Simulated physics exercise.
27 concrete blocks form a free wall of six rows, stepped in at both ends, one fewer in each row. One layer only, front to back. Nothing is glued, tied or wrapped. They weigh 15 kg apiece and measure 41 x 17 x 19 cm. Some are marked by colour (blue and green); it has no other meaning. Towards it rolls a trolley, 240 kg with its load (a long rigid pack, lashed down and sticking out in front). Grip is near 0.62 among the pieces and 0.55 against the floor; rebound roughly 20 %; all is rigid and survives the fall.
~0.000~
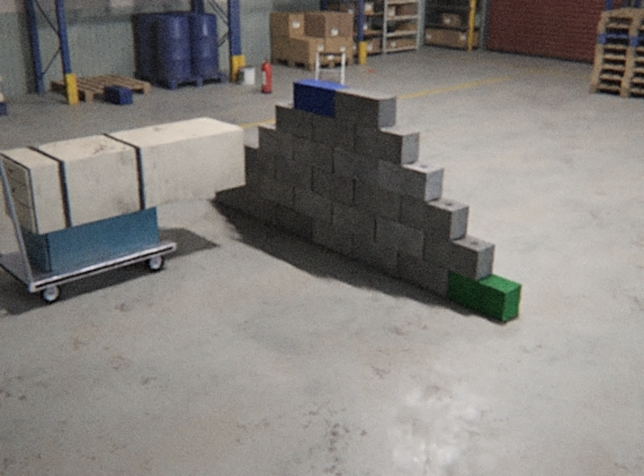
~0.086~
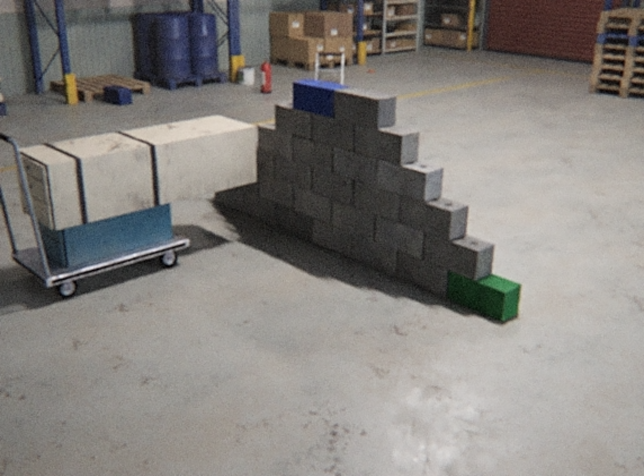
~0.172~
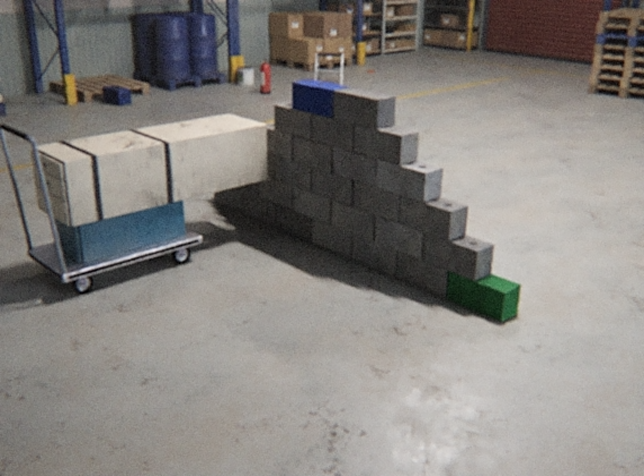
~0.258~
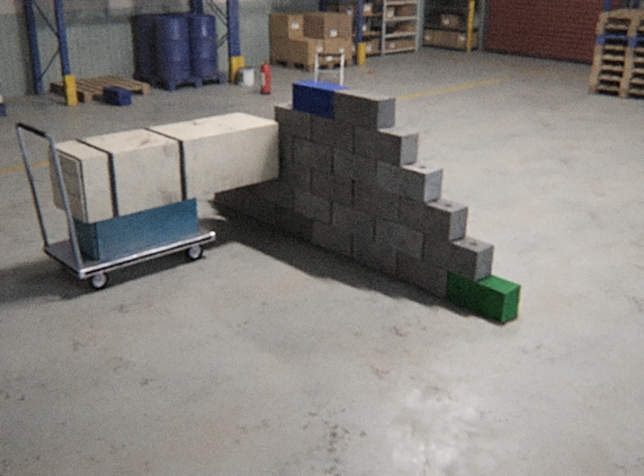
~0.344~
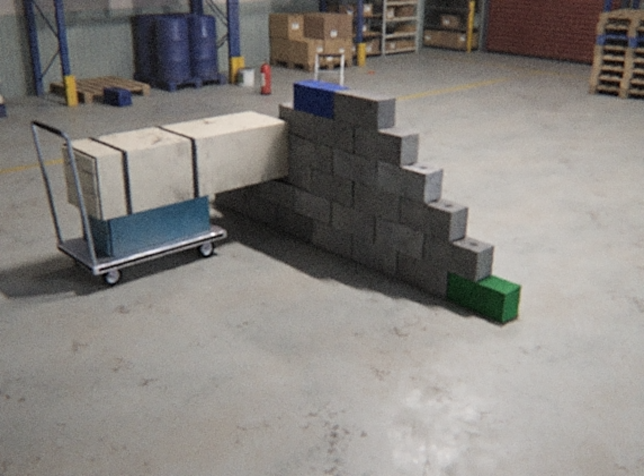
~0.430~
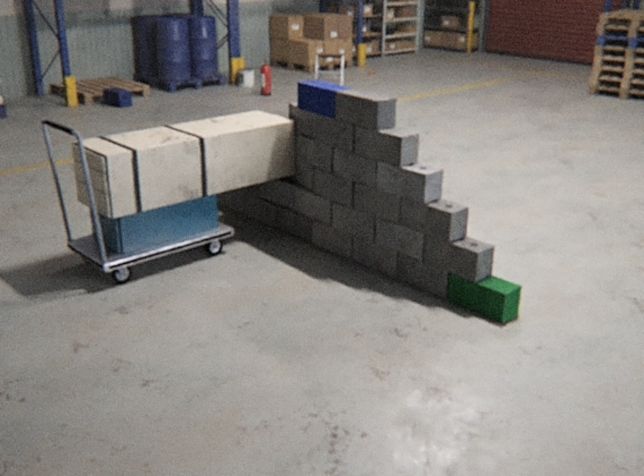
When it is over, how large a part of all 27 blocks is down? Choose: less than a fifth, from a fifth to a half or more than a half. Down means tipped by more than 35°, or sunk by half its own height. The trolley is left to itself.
Ending down: From a fifth to a half.
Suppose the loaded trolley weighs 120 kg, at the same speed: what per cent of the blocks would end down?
In that case about 30 per cent.
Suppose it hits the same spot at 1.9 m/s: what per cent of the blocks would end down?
In that case about 30 per cent.
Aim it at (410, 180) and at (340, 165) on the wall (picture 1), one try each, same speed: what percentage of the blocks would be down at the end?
About 30 then 60 per cent.
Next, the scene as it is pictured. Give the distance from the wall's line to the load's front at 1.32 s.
Roughly 50 cm.
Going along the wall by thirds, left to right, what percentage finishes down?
Left 50, middle 40, right 0 per cent.
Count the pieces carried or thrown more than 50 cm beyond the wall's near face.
Roughly 4 of them.
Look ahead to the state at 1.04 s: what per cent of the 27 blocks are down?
35 per cent by then.
After 0.58 s, load 19 cm past the wall's line, still rolling; none of the 27 blocks down, 9 disturbed; blue block leaning 7°.
After 0.80 s, load 30 cm past the wall's line, still rolling; 2 of the 27 blocks down; blue block leaning 29°.
After 1.04 s, load 41 cm past the wall's line, still rolling; 9 of the 27 blocks down; blue block leaning 64°, 43 cm lower.
After 1.32 s, load 52 cm past the wall's line, still rolling; 9 of the 27 blocks down; blue block on its side.
At rest (2.5 s), load 64 cm past the wall's line, stopped; 9 of the 27 blocks down; blue block on its side; green block unmoved. That is 33 per cent. As the last picture would show them, middles, blue block near (513, 226), green block near (484, 293).
